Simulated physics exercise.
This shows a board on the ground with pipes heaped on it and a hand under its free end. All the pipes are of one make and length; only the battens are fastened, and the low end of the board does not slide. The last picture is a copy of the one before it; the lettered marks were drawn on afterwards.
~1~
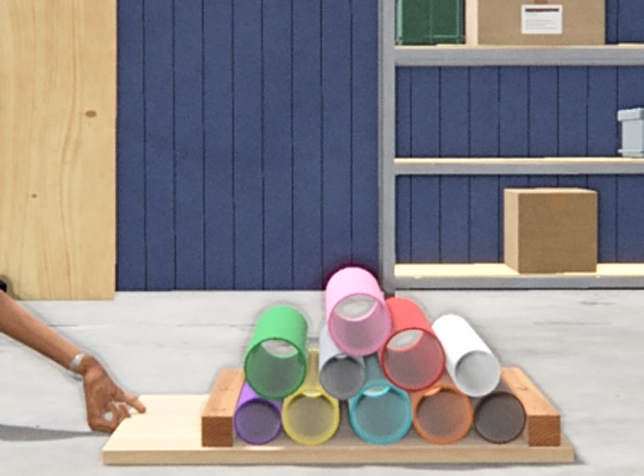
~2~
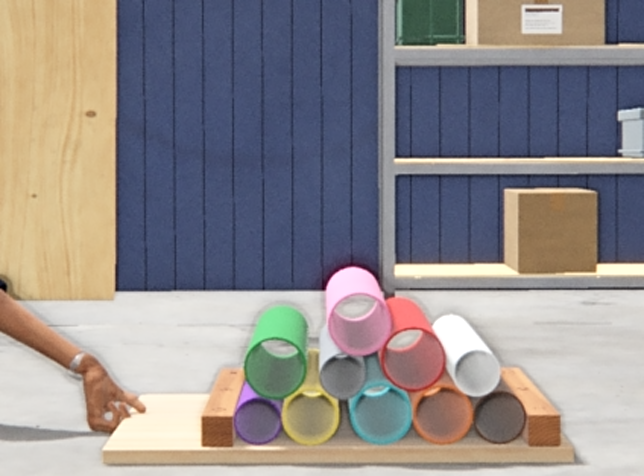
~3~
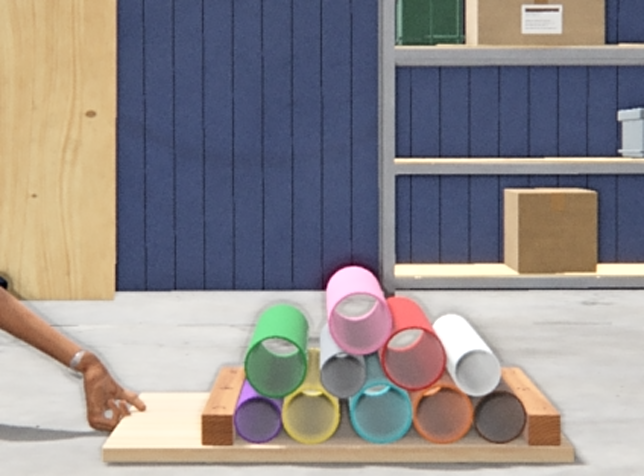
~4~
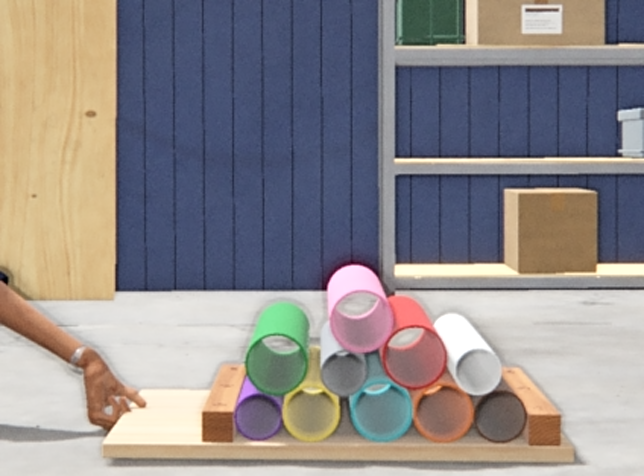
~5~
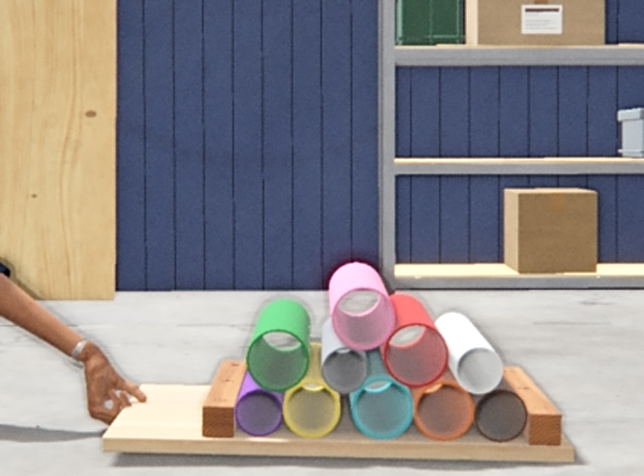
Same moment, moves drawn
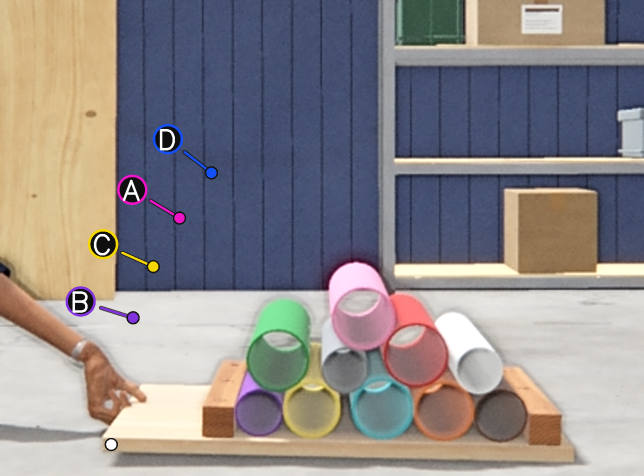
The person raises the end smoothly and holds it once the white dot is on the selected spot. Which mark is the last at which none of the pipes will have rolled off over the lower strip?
Lift it to B and no more.
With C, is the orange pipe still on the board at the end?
The orange pipe: Yes.
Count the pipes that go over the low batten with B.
It comes to none.
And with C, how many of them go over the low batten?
The count is three.
On the marked copy, A at (179, 218); B at (133, 318); C at (153, 267); D at (212, 173); the white dot at (111, 444).
Following B. Soon after the start, board at 13°.
Later, board at 18°.
In the end, board at 18°, none over the low batten.
As for the rest, A three over the low batten (red, white, pink); C three over the low batten (red, white, pink); D five over the low batten.
